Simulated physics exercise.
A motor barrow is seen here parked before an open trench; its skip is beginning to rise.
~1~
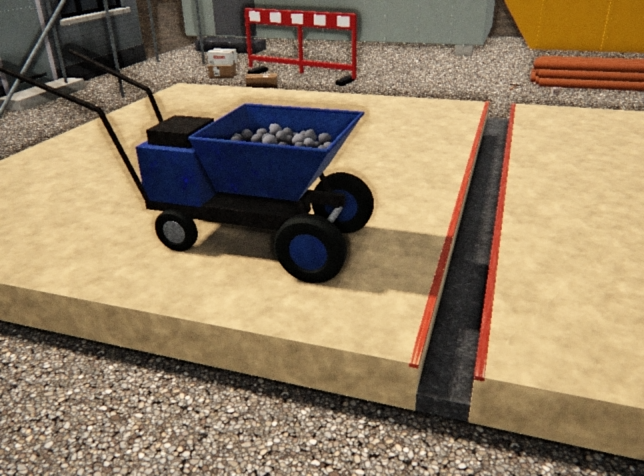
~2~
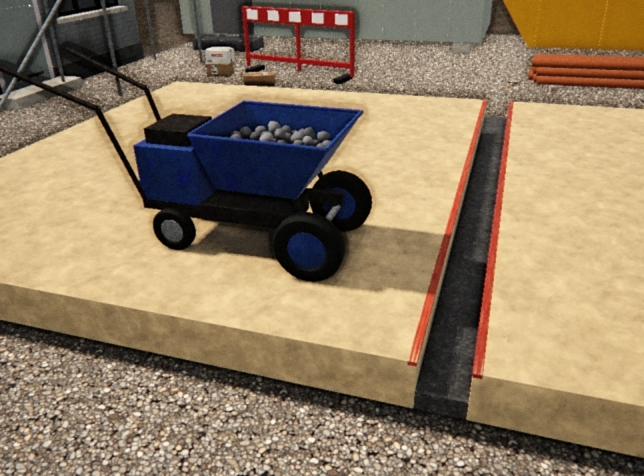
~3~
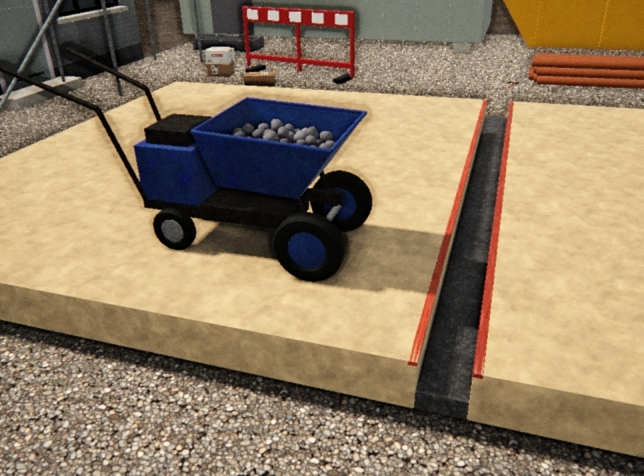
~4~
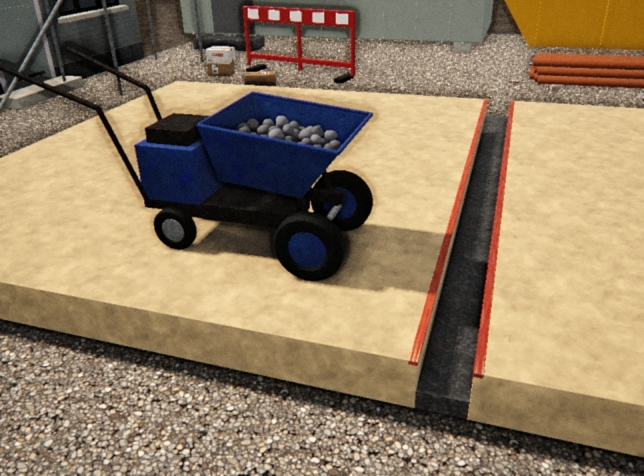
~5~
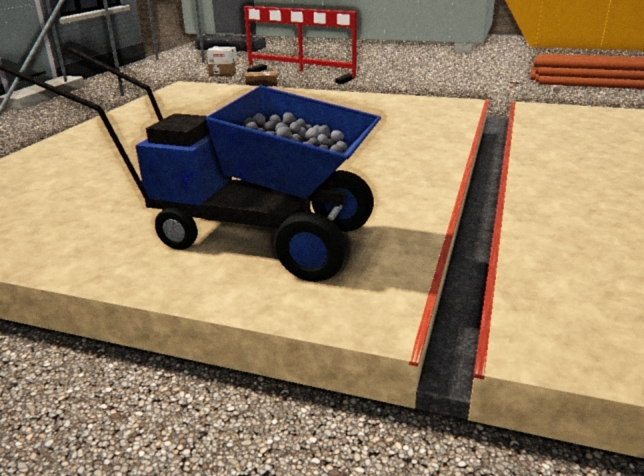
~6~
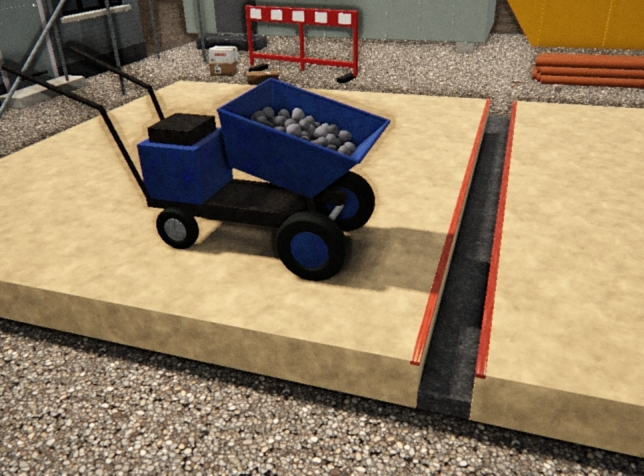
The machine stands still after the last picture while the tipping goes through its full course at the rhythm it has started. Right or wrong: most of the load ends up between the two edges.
Right.
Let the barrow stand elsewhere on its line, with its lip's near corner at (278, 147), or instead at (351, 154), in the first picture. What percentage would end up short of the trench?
In order, close to 60 and 0 in a hundred.
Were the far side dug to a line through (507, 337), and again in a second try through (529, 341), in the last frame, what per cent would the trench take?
In order: 100 per cent, then 100 per cent.
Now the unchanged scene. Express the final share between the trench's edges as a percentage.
My best guess is about 85 in a hundred.
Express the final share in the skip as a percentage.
Roughly 0 per cent.
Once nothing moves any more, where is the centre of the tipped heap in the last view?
At about (464, 277).
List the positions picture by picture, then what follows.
In the first picture, lip of the skip (327, 151), level; top of the load (272, 147), round cobbles; first edge of the trench (424, 326); far edge (485, 336), the trench under half as wide as the skip, and about half as deep as wide.
In the second picture, lip of the skip (327, 150), level; top of the load (271, 144).
In the third picture, lip of the skip (331, 151), tipped barely; top of the load (270, 136).
In the fourth picture, lip of the skip (338, 153), tipped a little; top of the load (279, 140).
In the fifth picture, lip of the skip (347, 157), tipped a little; top of the load (271, 137).
In the sixth picture, lip of the skip (358, 162), tipped clearly; top of the load (279, 133); first edge of the trench (426, 323); far edge (486, 334).
Just after the last frame, skip tipped steeply; every one in the skip.
A moment on, skip tipped right over; the larger part in the skip; about a tenth short of the trench; about a tenth in or heaped over the trench; just a few falling.
Further on, skip tipped right over; just a few in the skip; about a tenth short of the trench; the larger part in or heaped over the trench; just a few beyond it.
When it is over, skip tipped right over; just a few in the skip; about a tenth short of the trench; the larger part in or heaped over the trench; just a few beyond it.
